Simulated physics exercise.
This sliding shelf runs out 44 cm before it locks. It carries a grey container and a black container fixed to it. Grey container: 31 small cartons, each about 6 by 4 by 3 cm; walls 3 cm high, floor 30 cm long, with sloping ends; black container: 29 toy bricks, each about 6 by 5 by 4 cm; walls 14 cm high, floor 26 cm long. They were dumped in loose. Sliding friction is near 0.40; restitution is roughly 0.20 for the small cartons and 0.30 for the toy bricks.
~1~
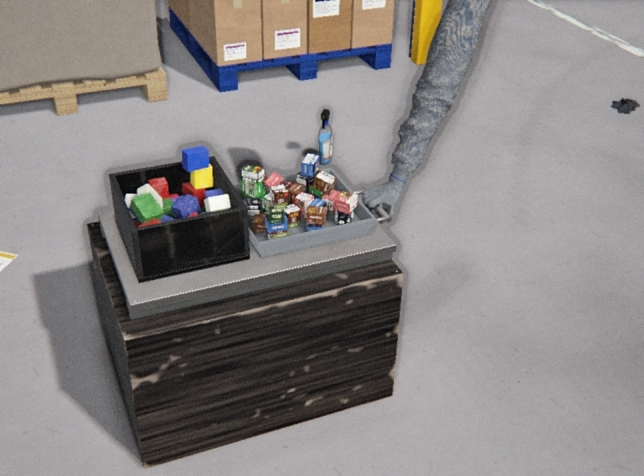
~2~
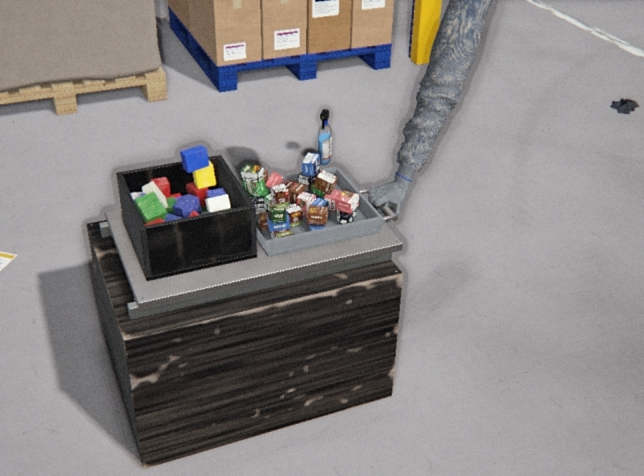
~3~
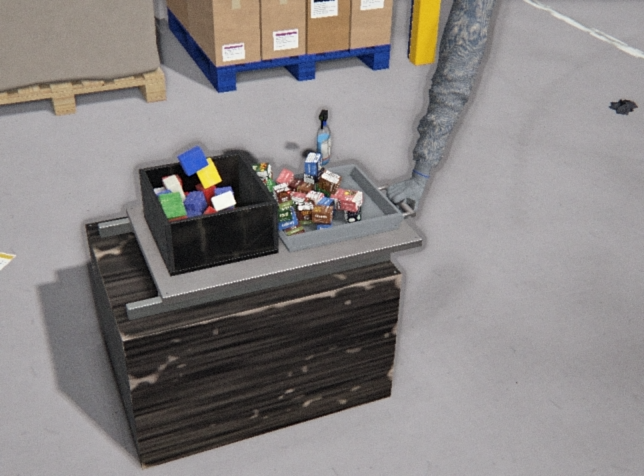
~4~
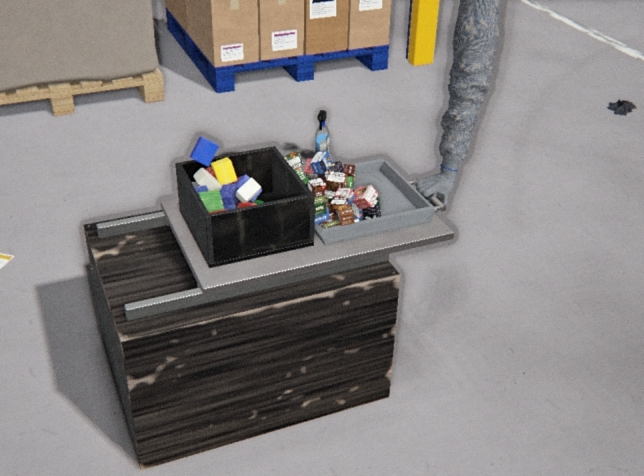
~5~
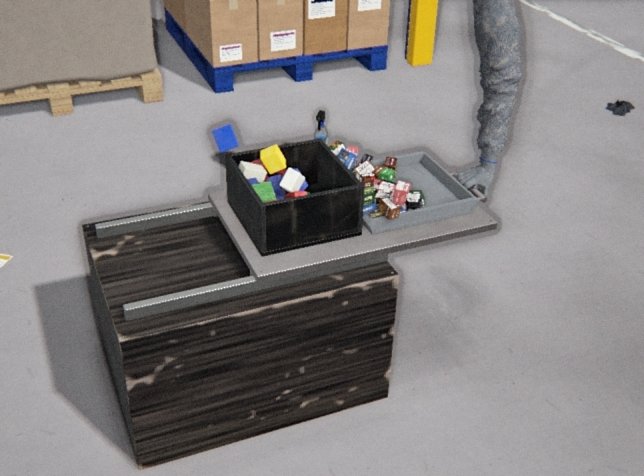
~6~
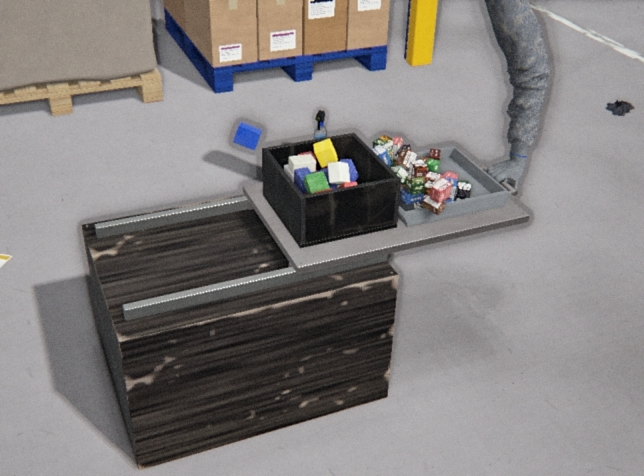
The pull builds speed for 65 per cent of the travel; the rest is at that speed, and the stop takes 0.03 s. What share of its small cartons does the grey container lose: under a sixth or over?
It sheds over a sixth of them.
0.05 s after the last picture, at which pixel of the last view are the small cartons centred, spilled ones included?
Near (448, 170).
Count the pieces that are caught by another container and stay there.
Roughly 1.
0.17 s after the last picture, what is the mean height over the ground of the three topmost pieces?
Some 68 cm up.
Then, 0.05 s after the last picture, 4 of 31 out of the grey container and 1 of 29 out of the black container.
Then, 0.17 s after the last picture, 15 of 31 out of the grey container and 1 of 29 out of the black container.
Then, 0.39 s after the last picture, 18 of 31 out of the grey container and 2 of 29 out of the black container.
Final count (0.82 s after the last picture), 18 of 31 out of the grey container and 2 of 29 out of the black container. Asked share, 18 of 31, 58 per cent.
